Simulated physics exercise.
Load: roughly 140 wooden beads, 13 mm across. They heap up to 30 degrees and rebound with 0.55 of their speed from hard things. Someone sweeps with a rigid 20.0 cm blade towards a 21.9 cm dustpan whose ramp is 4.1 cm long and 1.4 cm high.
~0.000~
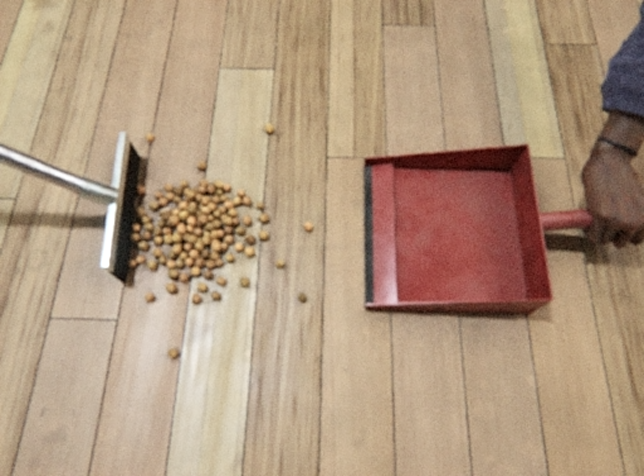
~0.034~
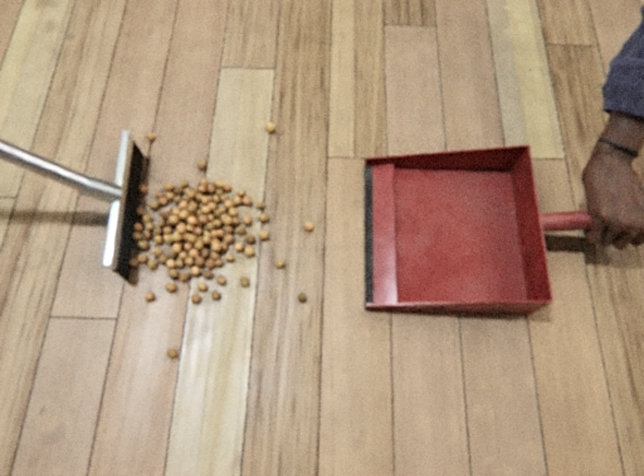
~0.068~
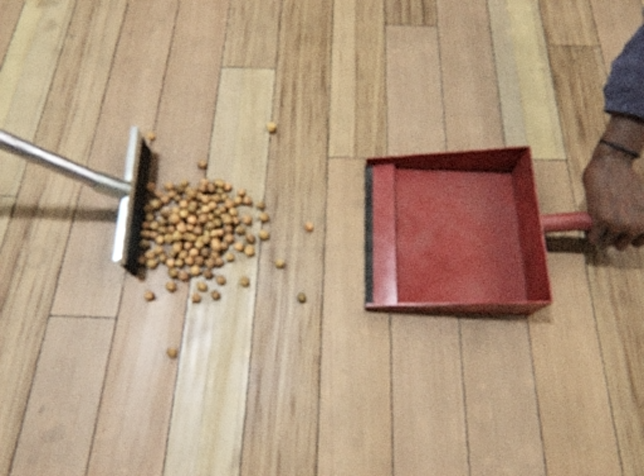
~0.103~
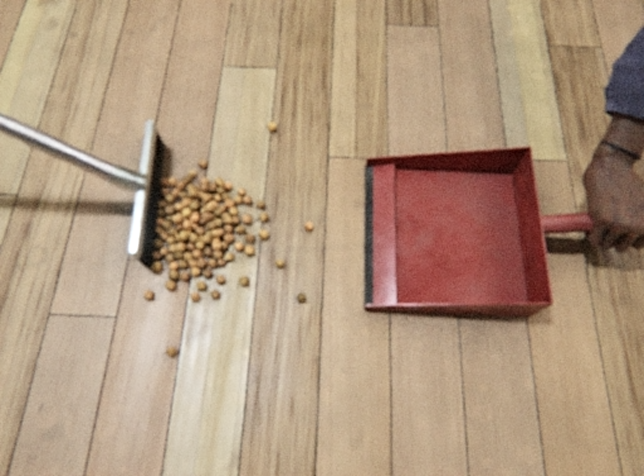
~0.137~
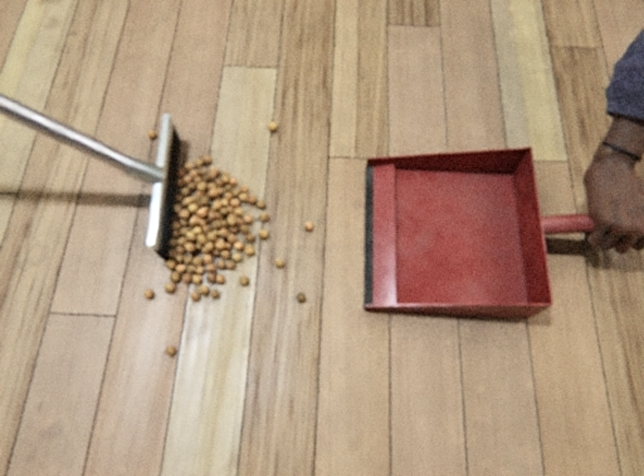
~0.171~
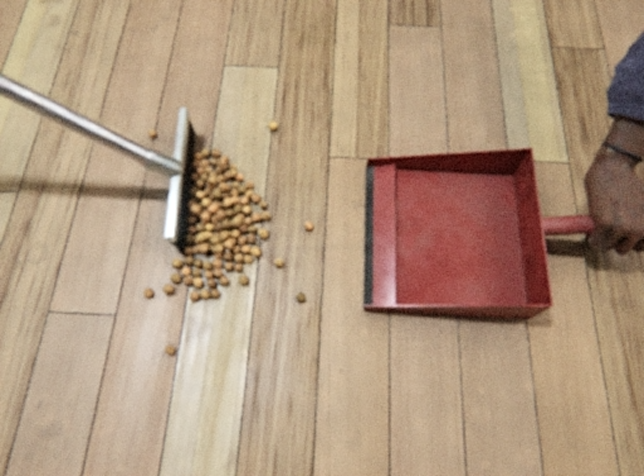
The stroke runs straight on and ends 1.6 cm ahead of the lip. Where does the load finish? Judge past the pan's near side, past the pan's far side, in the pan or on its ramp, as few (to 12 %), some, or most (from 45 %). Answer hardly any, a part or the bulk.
Near side hardly any, far side a part, pan hardly any.
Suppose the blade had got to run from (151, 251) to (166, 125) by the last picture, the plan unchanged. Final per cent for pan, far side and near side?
Pan 15, far 30, near 0.
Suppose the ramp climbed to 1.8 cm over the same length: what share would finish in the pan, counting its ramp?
In that case some 5 per cent.
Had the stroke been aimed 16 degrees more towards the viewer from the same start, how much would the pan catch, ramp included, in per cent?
It would be near 25 per cent.
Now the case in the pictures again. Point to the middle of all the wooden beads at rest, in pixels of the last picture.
Around (360, 202).
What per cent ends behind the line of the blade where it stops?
About 45 per cent.
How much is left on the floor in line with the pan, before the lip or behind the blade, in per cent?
Some 55 per cent.
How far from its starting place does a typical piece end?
Roughly 20 cm.
After 0.36 s, middle of the blade 14 cm from the lip; 0 % over the lip, far side 20 %, near side 0 %.
After 0.49 s, middle of the blade 6 cm from the lip; 0 % over the lip, far side 30 %, near side 0 %.
After 0.75 s, middle of the blade 2 cm from the lip; 5 % over the lip, far side 35 %, near side 0 %.
In the end, at 1.6 s, near side 0 %, far side 35 %, pan 5 %, in front of the lip or behind the blade 55 %.
